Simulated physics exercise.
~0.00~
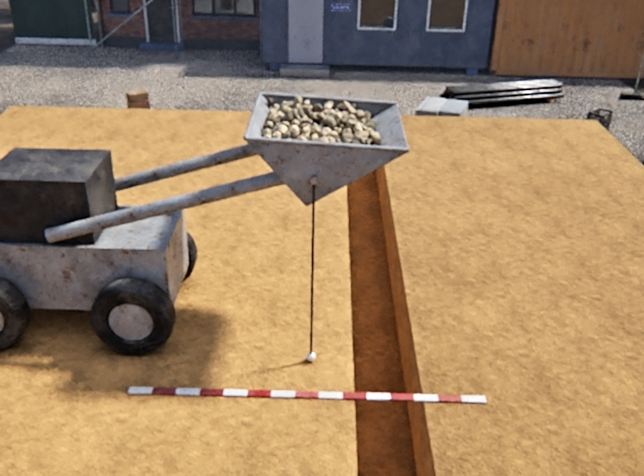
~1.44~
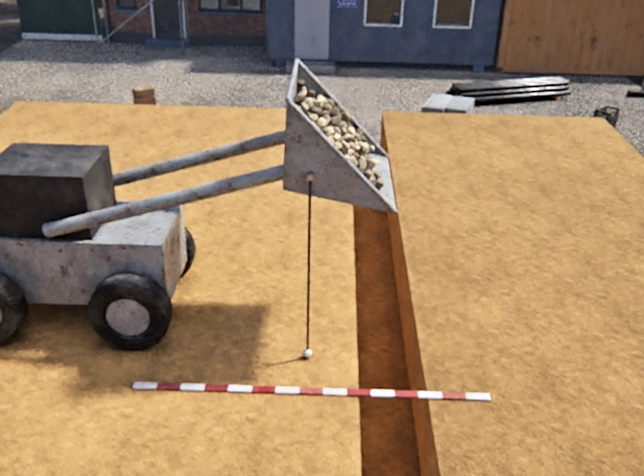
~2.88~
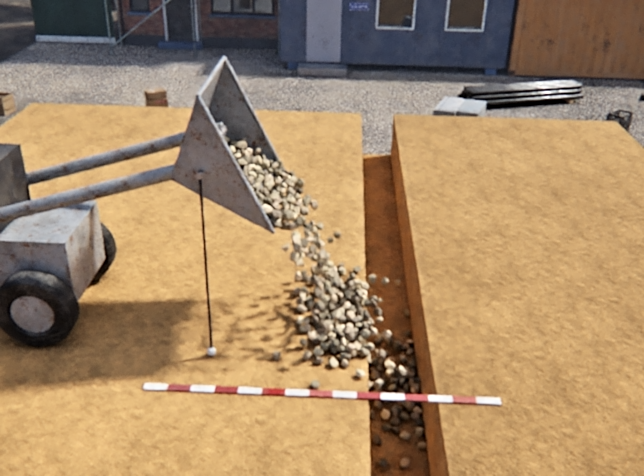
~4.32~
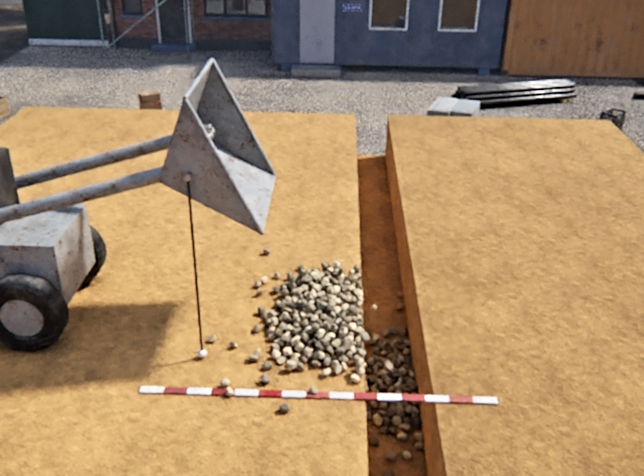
On a sandy yard, a loader tips its bucket while backing left, spilling stones mostly short of the trench, some inside.
